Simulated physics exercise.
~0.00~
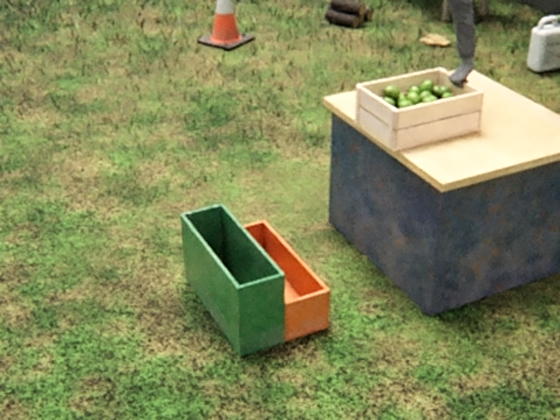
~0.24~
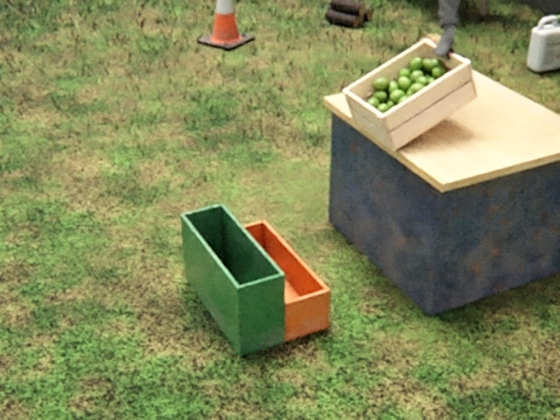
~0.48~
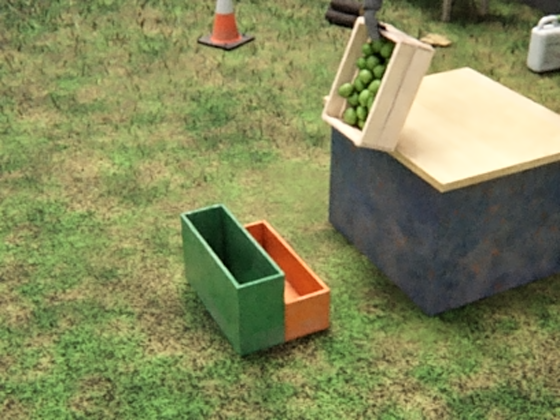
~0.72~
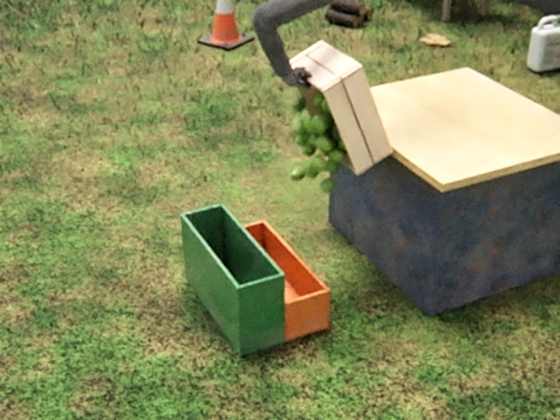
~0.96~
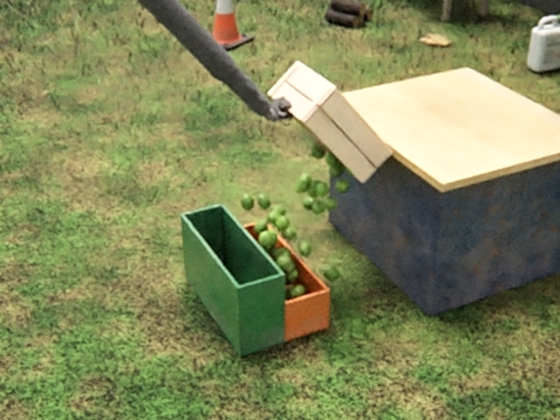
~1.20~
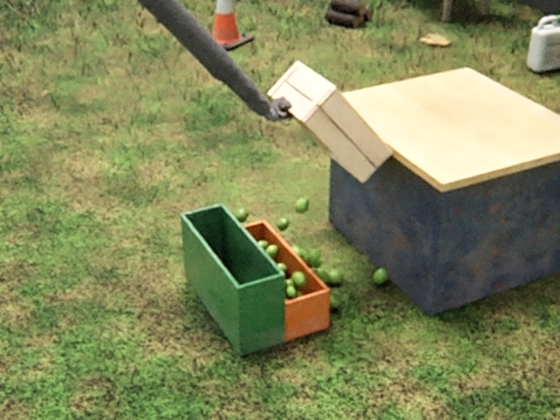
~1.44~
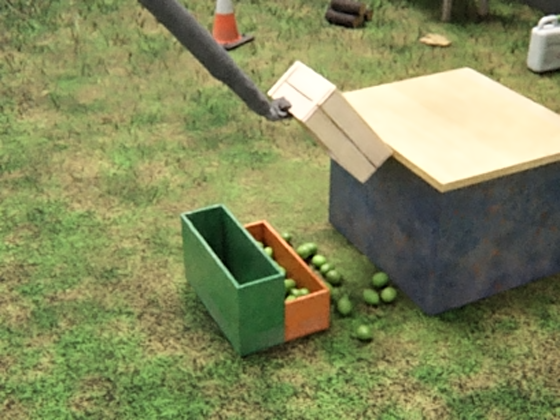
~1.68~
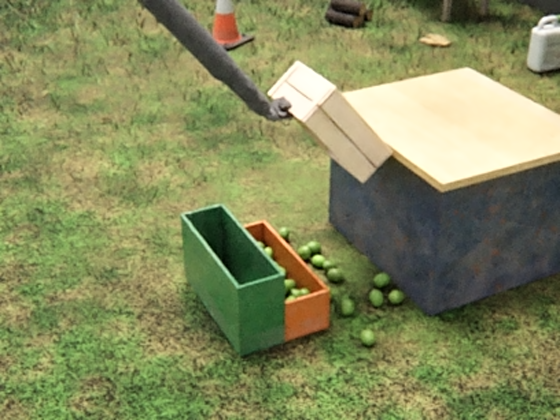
A gray arm tipped a wooden crate of limes over the left edge of the bench until it hung steeply downward, and the limes tumbled out, most landing in the orange box while others ended up on the grass between it and the bench.
